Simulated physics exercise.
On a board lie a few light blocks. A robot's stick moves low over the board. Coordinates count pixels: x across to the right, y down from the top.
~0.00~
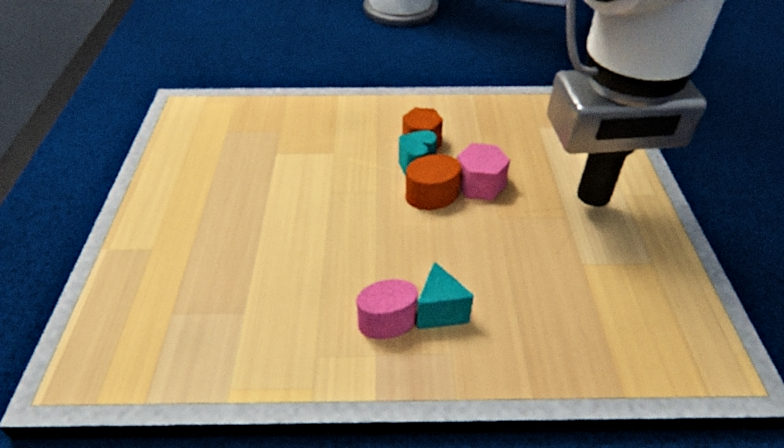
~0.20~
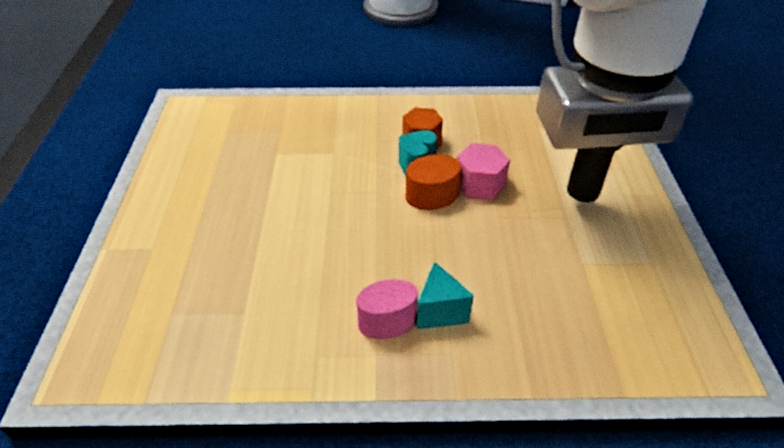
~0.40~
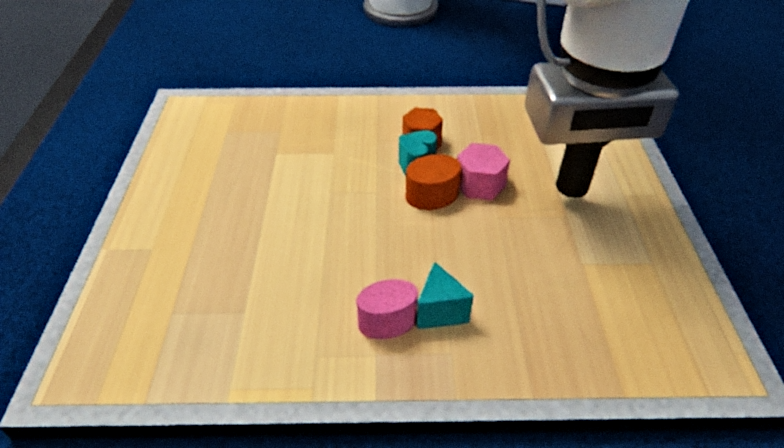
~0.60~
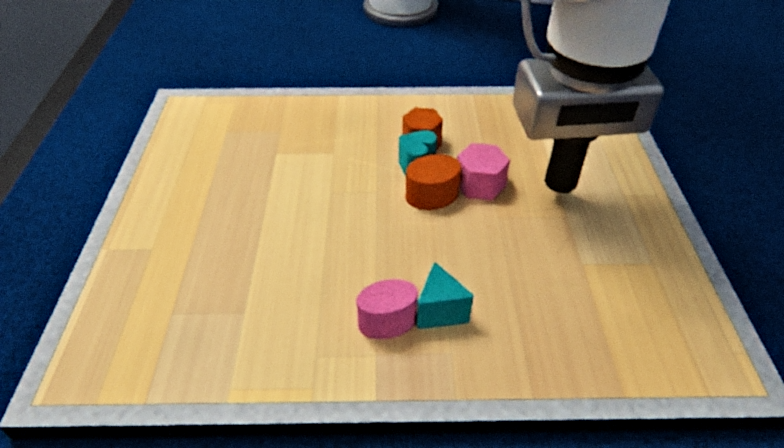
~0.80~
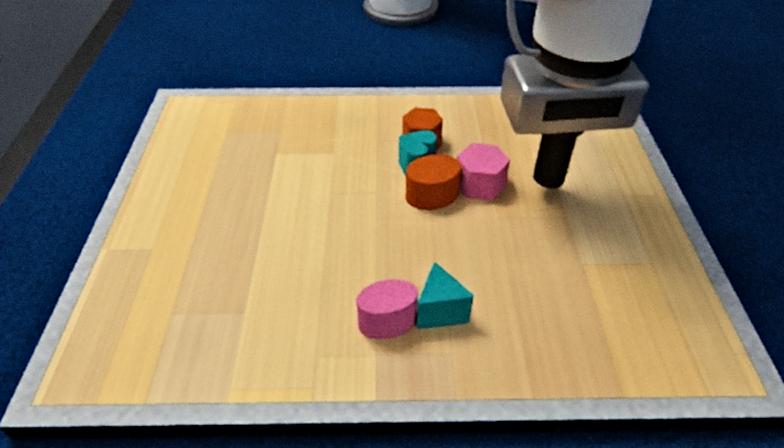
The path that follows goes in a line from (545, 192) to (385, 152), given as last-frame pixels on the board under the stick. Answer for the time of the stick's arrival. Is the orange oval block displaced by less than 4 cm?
In short: No.
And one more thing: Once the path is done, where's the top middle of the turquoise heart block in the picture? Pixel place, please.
It should be at about (318, 149).
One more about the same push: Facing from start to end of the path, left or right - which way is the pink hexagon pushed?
Measured against the direction from start to end, the pink hexagon shifts toward the left-hand side.
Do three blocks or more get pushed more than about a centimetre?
Yes
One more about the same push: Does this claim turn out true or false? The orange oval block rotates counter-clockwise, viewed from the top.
True.
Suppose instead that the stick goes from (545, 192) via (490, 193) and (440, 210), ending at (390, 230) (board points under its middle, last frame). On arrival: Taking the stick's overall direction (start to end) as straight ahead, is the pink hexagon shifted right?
The answer is yes.
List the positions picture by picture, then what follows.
Stick tip (594, 196); block tops, turquoise heart block (418, 141); orange hexagon (423, 118); orange oval block (434, 168); pink hexagon (484, 157), in the first picture.
Stick (583, 192); blocks unchanged, in the second picture.
Stick (572, 187); blocks unchanged, in the third picture.
Stick (561, 183); blocks unchanged, in the fourth picture.
Stick (549, 178); turquoise heart block (418, 141); orange hexagon (423, 118); orange oval block (434, 168); pink hexagon (484, 157), in the fifth picture.
The first path, step by step. One third of the way, stick (491, 164); orange oval block (412, 171), turned 30° anticlockwise; pink hexagon (451, 151).
Two thirds of the way, stick (436, 150); turquoise heart block (359, 138), turned 15° anticlockwise; orange oval block (385, 175), turned 85° anticlockwise; pink hexagon (396, 142), turned 25° anticlockwise.
At the end, stick (385, 137); turquoise heart block (318, 149), turned 50° anticlockwise; orange hexagon (408, 109), turned 65° clockwise; orange oval block (384, 175), turned 90° anticlockwise; pink hexagon (353, 138), turned 65° anticlockwise.
